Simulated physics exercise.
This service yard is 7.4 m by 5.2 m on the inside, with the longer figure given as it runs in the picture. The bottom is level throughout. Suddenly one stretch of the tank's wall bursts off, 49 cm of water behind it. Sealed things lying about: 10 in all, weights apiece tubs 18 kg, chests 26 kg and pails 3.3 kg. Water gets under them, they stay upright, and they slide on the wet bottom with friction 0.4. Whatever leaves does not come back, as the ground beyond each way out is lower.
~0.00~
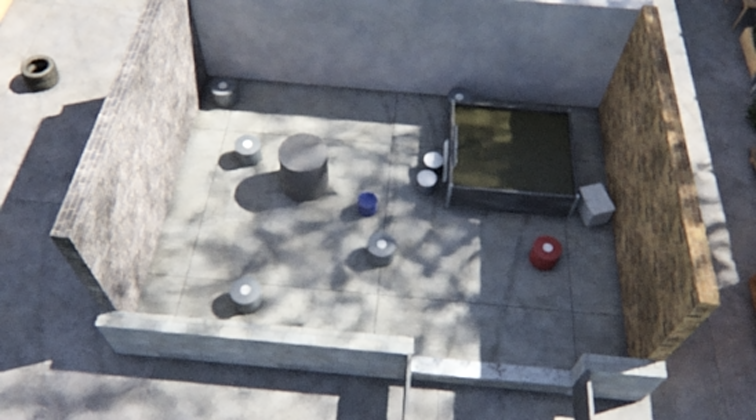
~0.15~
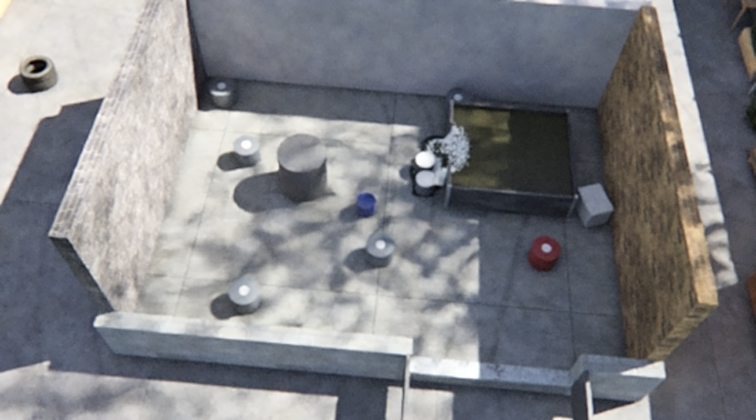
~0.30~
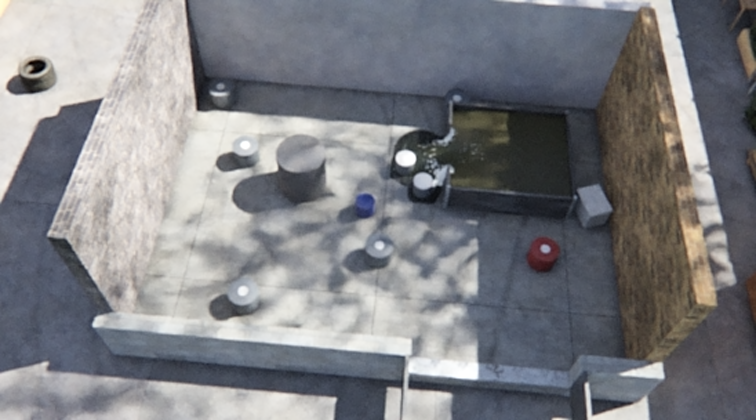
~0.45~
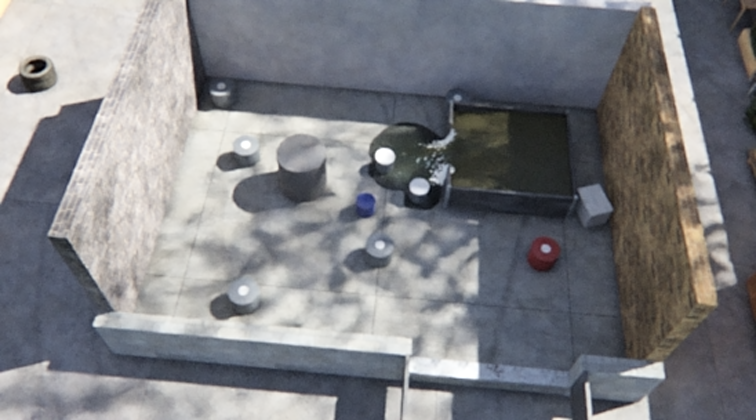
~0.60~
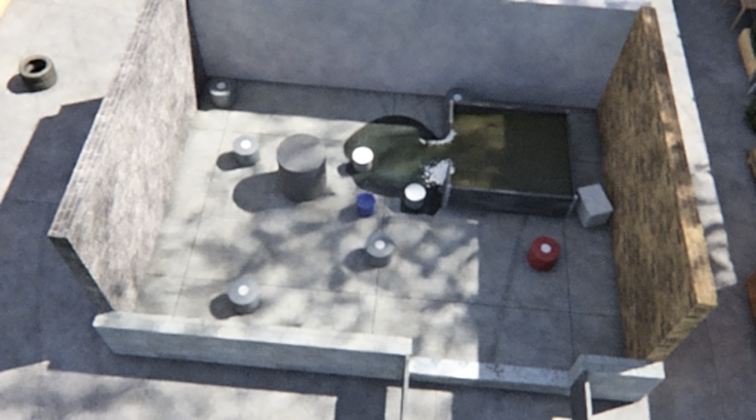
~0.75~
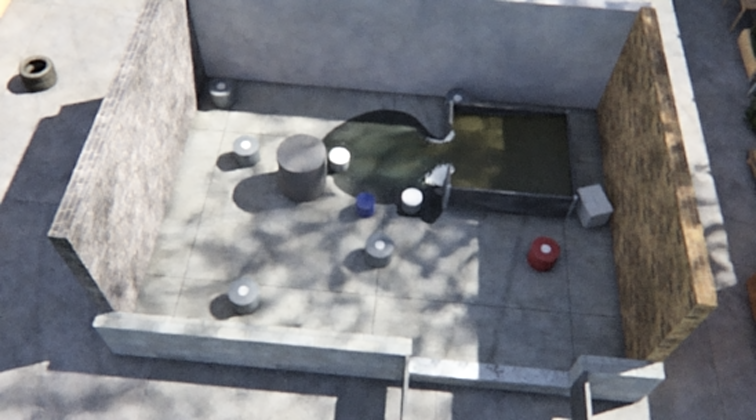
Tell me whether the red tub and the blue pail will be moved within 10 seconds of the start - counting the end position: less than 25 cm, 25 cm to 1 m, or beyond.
Red tub almost motionless; blue pail far from the start.
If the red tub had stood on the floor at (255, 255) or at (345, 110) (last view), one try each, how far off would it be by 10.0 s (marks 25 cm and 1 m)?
In that order: It barely shifts; it ends far away.
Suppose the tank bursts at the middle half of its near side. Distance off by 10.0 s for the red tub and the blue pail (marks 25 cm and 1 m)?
Red tub: Washed well away; blue pail: Roughly where it was.
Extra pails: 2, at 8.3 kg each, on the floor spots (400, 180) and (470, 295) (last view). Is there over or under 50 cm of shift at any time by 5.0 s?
One by one: Beyond it, then within it.
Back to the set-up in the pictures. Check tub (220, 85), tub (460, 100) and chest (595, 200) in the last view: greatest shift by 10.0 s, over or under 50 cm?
Taking them in order: Exceeded, fell shy and fell shy.
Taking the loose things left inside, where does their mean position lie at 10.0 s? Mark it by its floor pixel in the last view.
Mean position approx. (379, 228).
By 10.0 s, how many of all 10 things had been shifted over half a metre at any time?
Answer: 4.
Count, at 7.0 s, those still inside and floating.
I'd say 1 of them.
After 2.0 s the red tub is near (546, 249), 0.0 m from its start, aground; the blue pail is near (327, 245), 1.0 m from its start, aground; 0 of 10 are out; 0 afloat.
After 4.5 s the red tub is near (546, 249), 0.0 m from its start, aground; the blue pail is near (322, 322), 2.3 m from its start, afloat; 0 of 10 are out; 3 afloat.
After 7.0 s the red tub is near (546, 249), 0.0 m from its start, aground; the blue pail is near (361, 315), 2.1 m from its start, aground; 0 of 10 are out; 1 afloat.
After 10.0 s the red tub is near (546, 249), 0.0 m from its start, aground; the blue pail is near (491, 298), 2.6 m from its start, aground; 0 of 10 are out; 1 afloat.
